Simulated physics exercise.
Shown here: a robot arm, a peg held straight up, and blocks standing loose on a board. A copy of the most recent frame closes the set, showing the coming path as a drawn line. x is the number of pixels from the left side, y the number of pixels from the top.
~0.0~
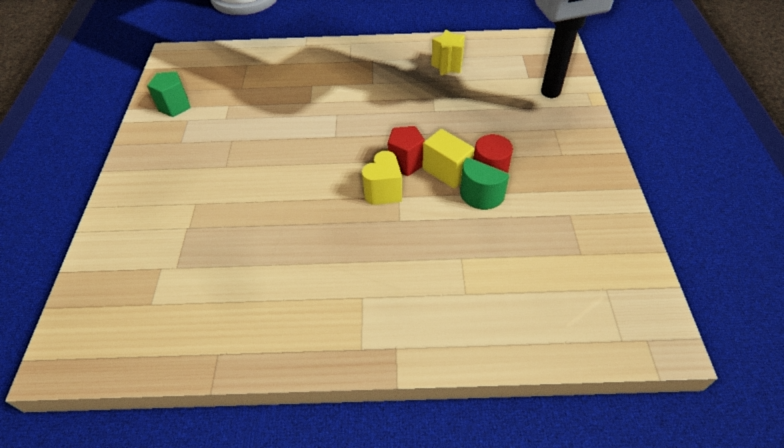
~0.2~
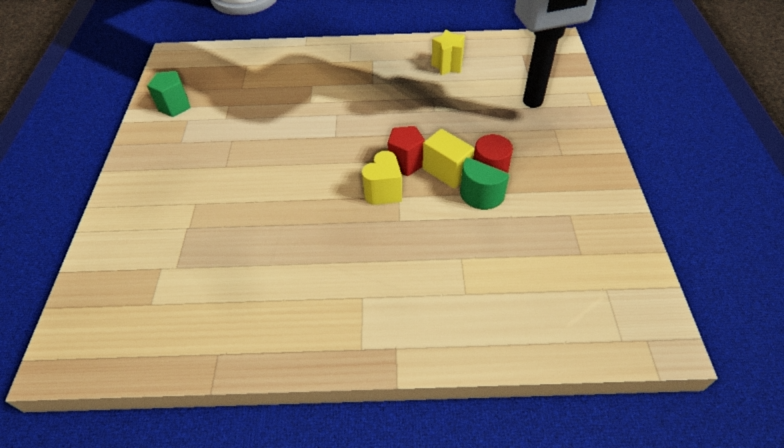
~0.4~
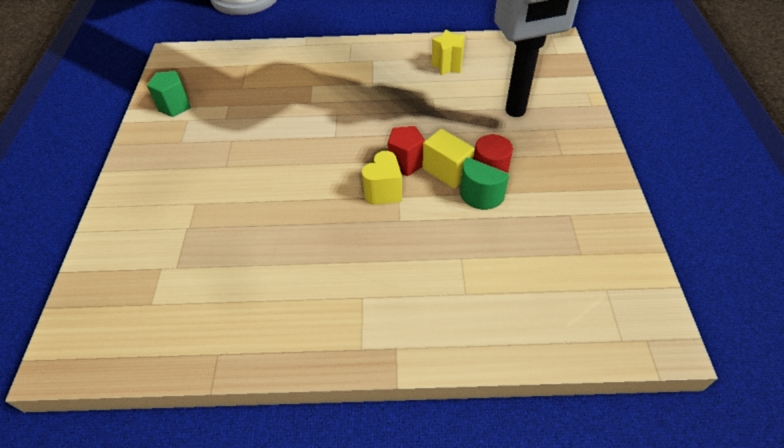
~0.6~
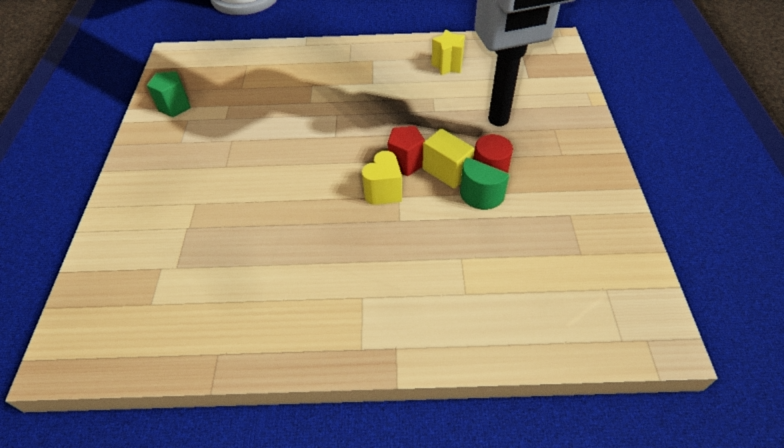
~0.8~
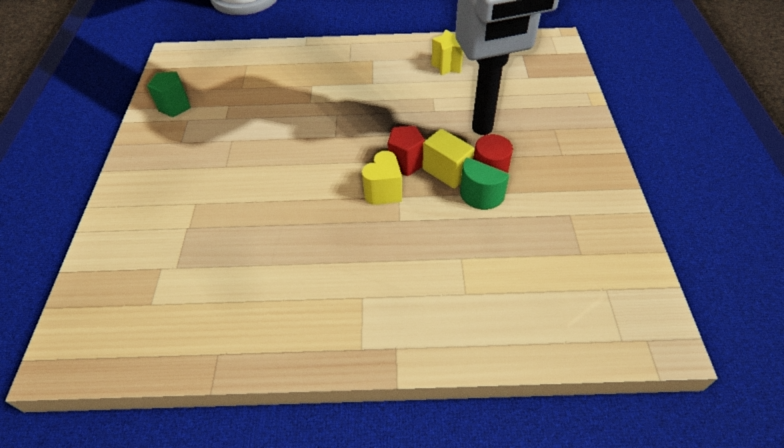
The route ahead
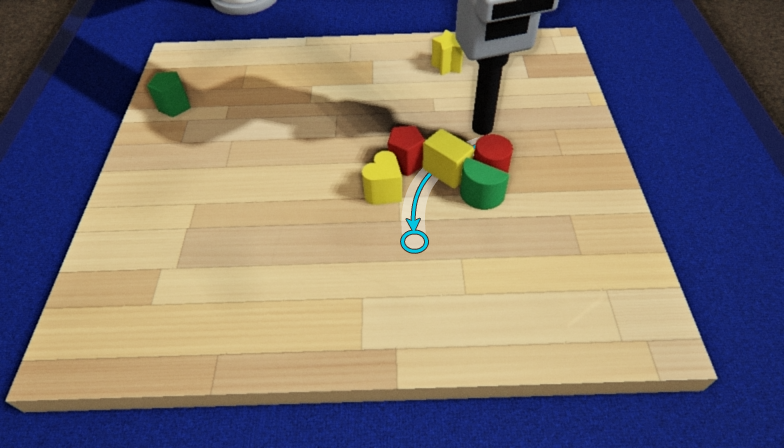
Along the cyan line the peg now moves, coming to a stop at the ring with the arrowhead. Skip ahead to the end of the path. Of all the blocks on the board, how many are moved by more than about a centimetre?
Answer: One block.
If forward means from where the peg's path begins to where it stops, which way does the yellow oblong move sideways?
The shift is to the left of that direction.
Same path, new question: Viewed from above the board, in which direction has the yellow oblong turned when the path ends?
If we look at it from overhead, the yellow oblong pivots counter-clockwise.
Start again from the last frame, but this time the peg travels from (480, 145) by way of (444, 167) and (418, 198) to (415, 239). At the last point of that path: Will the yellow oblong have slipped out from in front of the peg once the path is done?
Answer: No.
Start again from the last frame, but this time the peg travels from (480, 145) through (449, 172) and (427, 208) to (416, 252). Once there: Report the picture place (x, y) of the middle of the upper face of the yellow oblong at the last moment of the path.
Somewhere near (400, 181).
Path on the board, from (480, 145) over (440, 165) and (416, 198) to (415, 242).
On the path given first. One third of the way, peg (440, 151); yellow oblong (438, 158), turned 30° anticlockwise.
Two thirds of the way, peg (416, 184); yellow oblong (432, 191), turned 90° anticlockwise.
At the end, peg (415, 227); red pentagon in place; yellow oblong (444, 210), turned 130° anticlockwise.
